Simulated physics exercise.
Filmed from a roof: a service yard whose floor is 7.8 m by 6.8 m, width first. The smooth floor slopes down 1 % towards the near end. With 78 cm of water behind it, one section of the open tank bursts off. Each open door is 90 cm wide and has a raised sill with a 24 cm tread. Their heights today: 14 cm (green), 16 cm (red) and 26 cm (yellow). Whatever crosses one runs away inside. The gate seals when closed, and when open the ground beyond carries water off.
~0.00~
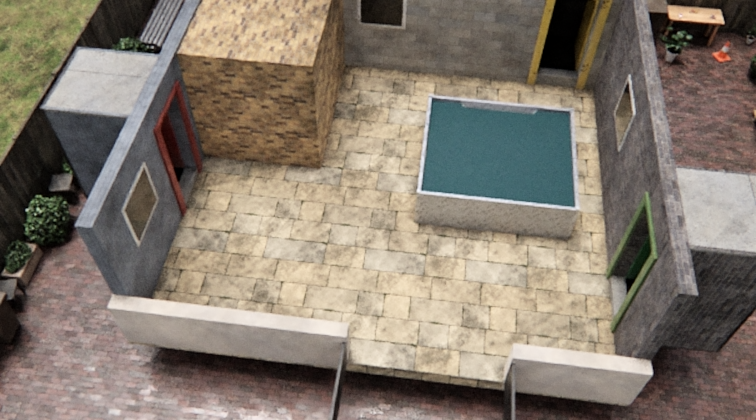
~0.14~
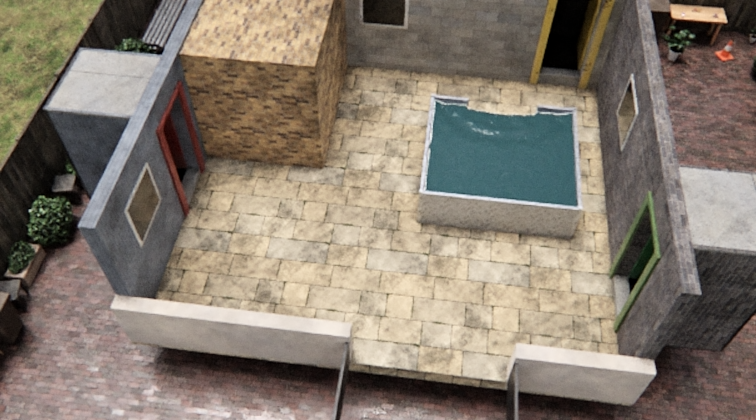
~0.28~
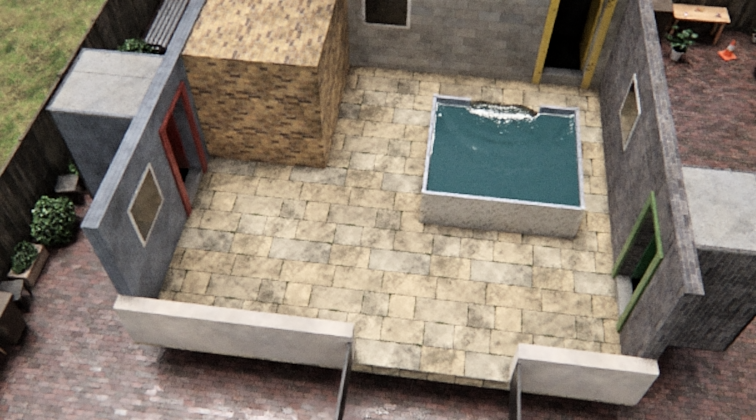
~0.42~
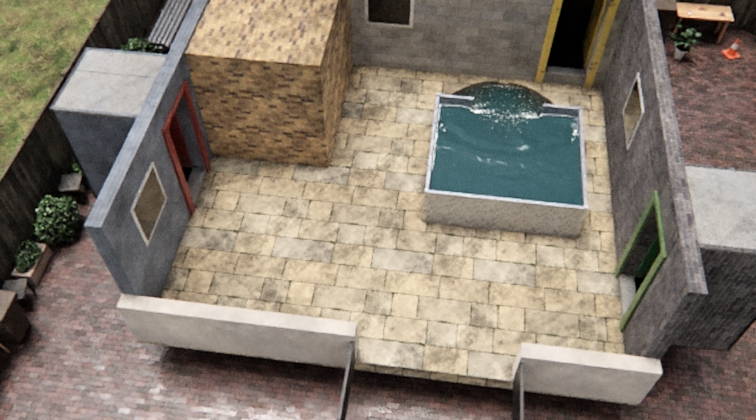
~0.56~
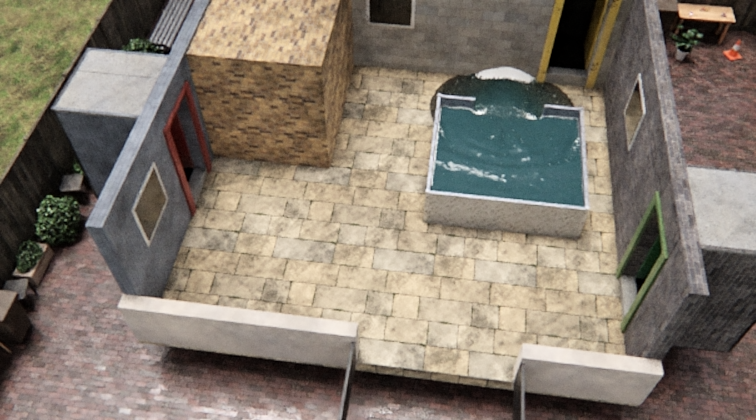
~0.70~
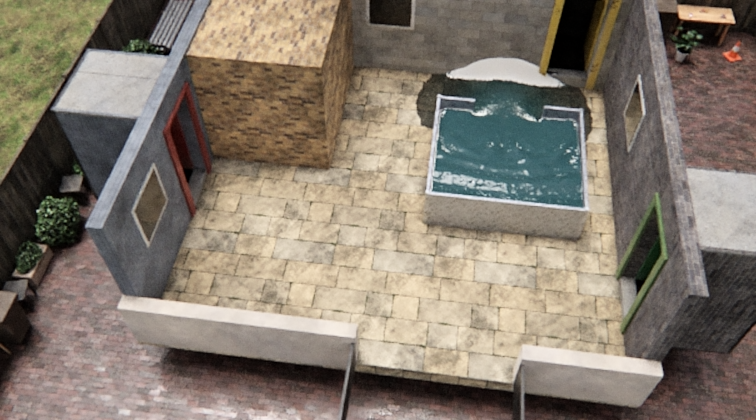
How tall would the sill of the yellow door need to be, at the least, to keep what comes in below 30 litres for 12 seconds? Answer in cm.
Some 31 cm above the ground.
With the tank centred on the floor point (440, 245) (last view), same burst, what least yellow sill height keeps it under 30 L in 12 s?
Some 22 cm.
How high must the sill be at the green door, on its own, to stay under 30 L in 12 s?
Roughly 6.5 cm at green.
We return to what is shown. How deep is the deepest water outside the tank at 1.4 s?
Roughly 56 cm.
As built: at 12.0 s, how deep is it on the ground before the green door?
Roughly 8.5 cm deep.
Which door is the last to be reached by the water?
Last comes the red one.
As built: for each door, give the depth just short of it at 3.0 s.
In cm: Green 6, red 0, yellow 31.
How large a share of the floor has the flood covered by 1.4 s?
Near 15 per cent is wet.
After 1.4 s water covers 15 % of the floor, deepest (56 cm) near (500, 89); 31 cm at the yellow door, 2 litres in over its 26 cm sill.
After 3.0 s water covers 40 % of the floor, deepest (44 cm) near (593, 92); 31 cm at the yellow door, 44 litres in over its 26 cm sill.
After 12.0 s water covers 100 % of the floor, deepest (18 cm) near (625, 383); 10 cm at the yellow door, 64 litres in over its 26 cm sill.
At the yellow door as built, the water arrived by 0.7 s and peaked near 37 cm at 2.4 s.
With a sill of 27 cm, 56 litres would have come in within the 12 s; with 36.5 cm, 10 litres. So under 30 litres takes about 31 cm.
